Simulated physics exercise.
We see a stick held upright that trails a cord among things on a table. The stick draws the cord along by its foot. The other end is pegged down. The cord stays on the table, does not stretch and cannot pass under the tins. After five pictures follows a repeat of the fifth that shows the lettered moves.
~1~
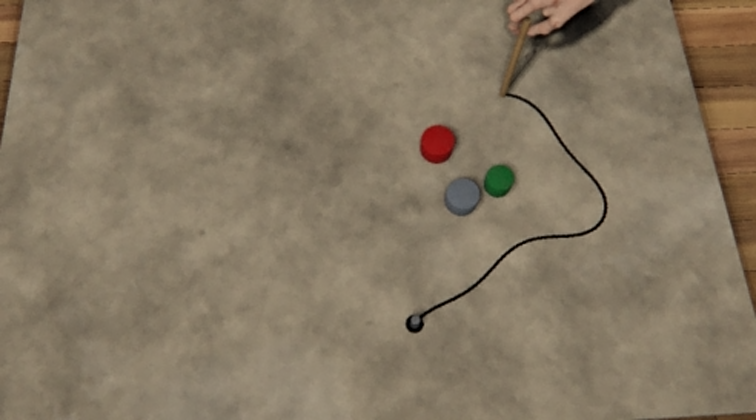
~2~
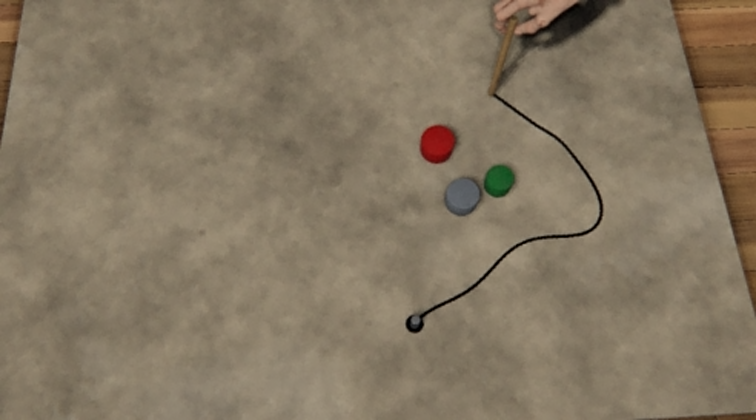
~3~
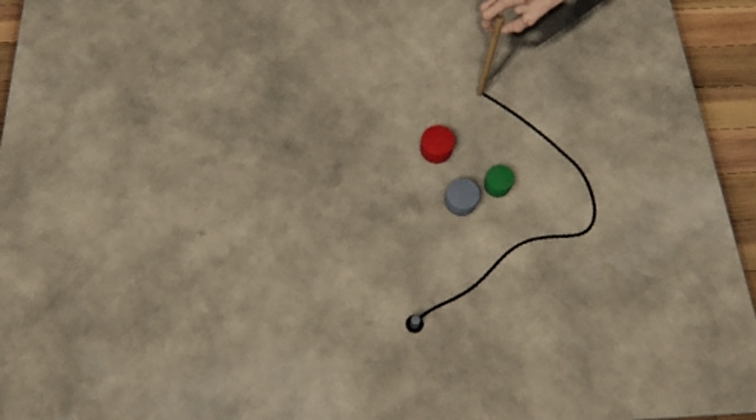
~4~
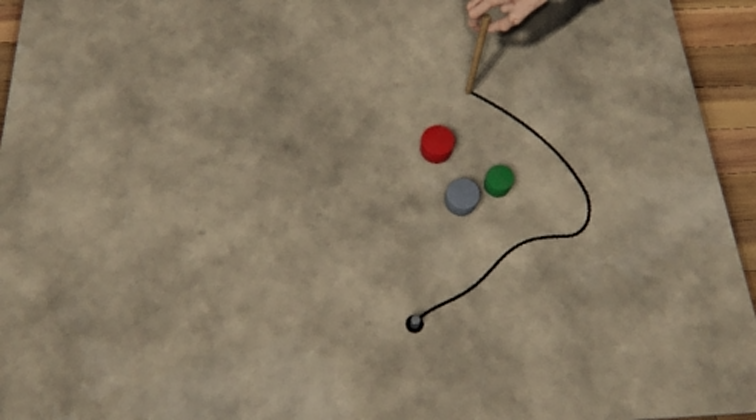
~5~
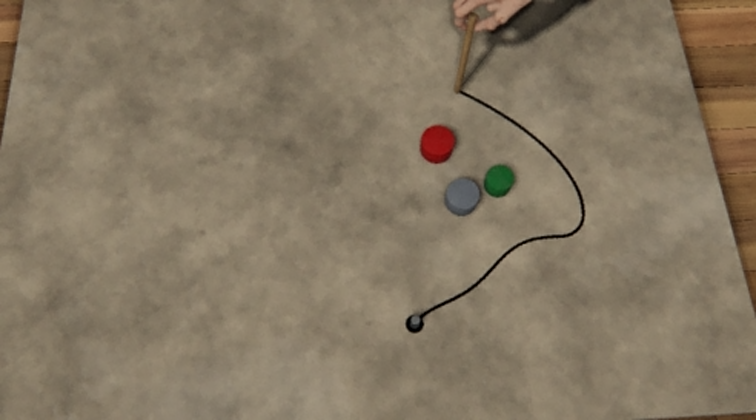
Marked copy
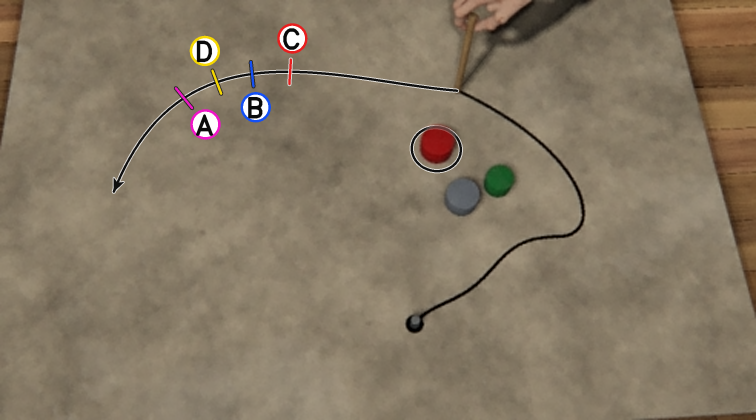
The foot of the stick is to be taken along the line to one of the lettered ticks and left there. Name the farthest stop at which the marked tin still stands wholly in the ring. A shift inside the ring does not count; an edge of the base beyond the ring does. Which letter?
All is well up to C.
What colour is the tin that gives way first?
The green tin.
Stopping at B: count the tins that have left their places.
Three.
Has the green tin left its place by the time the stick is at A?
Yes.
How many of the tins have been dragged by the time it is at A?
By then, three.
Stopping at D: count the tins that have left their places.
By then, three.
On the marked copy, A at (184, 98); B at (252, 74); C at (290, 72); D at (217, 82); the ring at (436, 149); the route from (457, 91) via (261, 73) to (114, 192).
Following C. Soon after the start, foot of the stick (399, 84); red tin (437, 145).
Later, foot of the stick (341, 76); red tin (437, 145).
In the end, foot of the stick (290, 72); grey tin (458, 200); green tin (461, 172); red tin (437, 145); the red tin is still in its ring.
As for the rest, A drags the ringed tin to (372, 172); B drags the ringed tin to (413, 157); D drags the ringed tin to (391, 163).
